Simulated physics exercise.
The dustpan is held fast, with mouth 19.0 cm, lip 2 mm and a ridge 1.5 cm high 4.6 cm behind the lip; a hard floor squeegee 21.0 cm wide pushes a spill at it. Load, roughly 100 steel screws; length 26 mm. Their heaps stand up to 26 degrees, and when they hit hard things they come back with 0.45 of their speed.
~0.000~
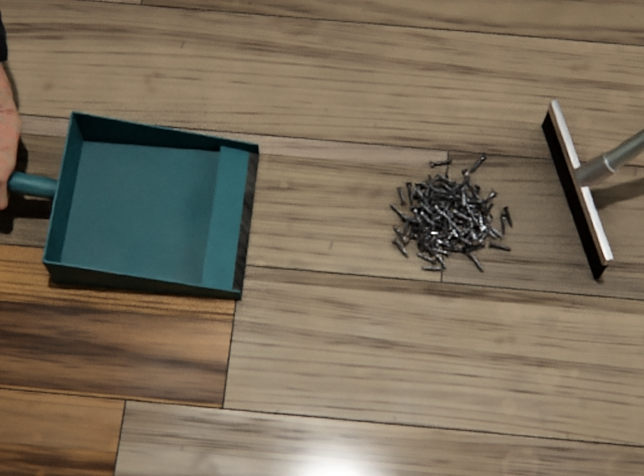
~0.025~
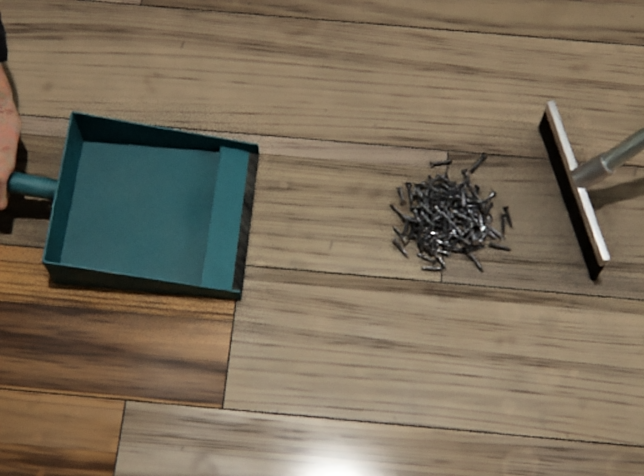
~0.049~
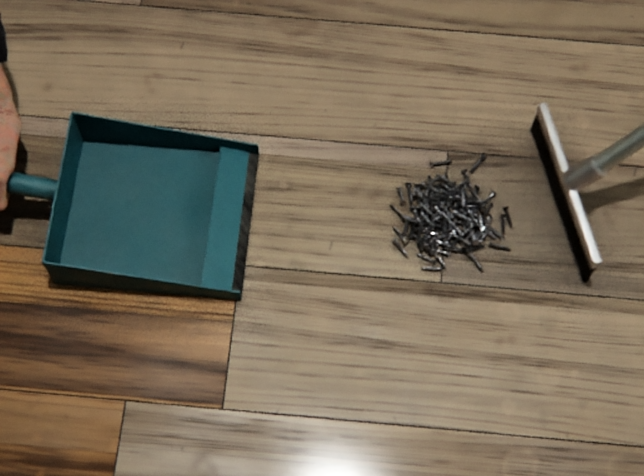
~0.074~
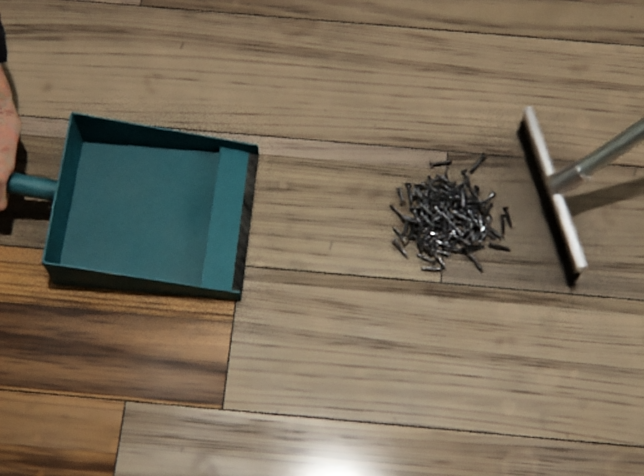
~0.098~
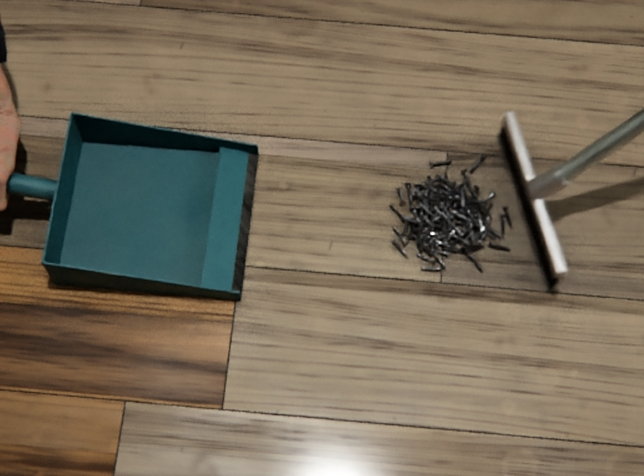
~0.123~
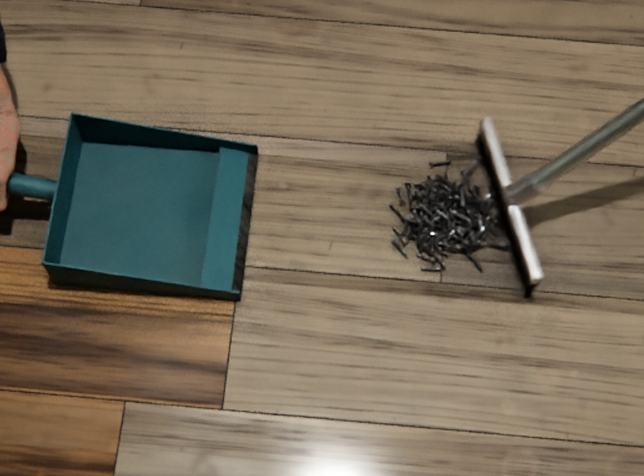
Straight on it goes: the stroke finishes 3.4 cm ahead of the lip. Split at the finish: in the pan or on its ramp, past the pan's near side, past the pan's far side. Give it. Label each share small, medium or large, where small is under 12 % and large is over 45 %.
In the pan or on its ramp: Medium. Past the pan's near side: Medium. Past the pan's far side: Small.
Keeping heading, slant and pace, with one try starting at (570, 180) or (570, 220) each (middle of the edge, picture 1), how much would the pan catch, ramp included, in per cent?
Estimates: 35 percent and 30 percent.
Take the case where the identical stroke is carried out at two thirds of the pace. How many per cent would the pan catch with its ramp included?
I'd put it at close to 15 per cent.
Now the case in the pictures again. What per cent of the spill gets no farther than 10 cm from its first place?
It comes to near 0 percent.
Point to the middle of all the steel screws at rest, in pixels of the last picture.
Approximately (239, 278) in the last picture.
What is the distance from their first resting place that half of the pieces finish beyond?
Around 26 centimetres.
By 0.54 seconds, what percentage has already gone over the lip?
I'd say some 40 per cent.
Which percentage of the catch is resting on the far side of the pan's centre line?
Roughly 20 per cent.
Then, at 0.24 s, middle of the blade 17 cm from the lip; 0 % over the lip, far side 0 %, near side 0 %.
After 0.32 s, middle of the blade 9 cm from the lip; 0 % over the lip, far side 0 %, near side 10 %.
After 0.54 s, middle of the blade 7 cm from the lip; 40 % over the lip, far side 0 %, near side 30 %.
By 1.7 s all is still; pan 35 %, near side 30 %, far side 0 %, in front of the lip or behind the blade 35 %.
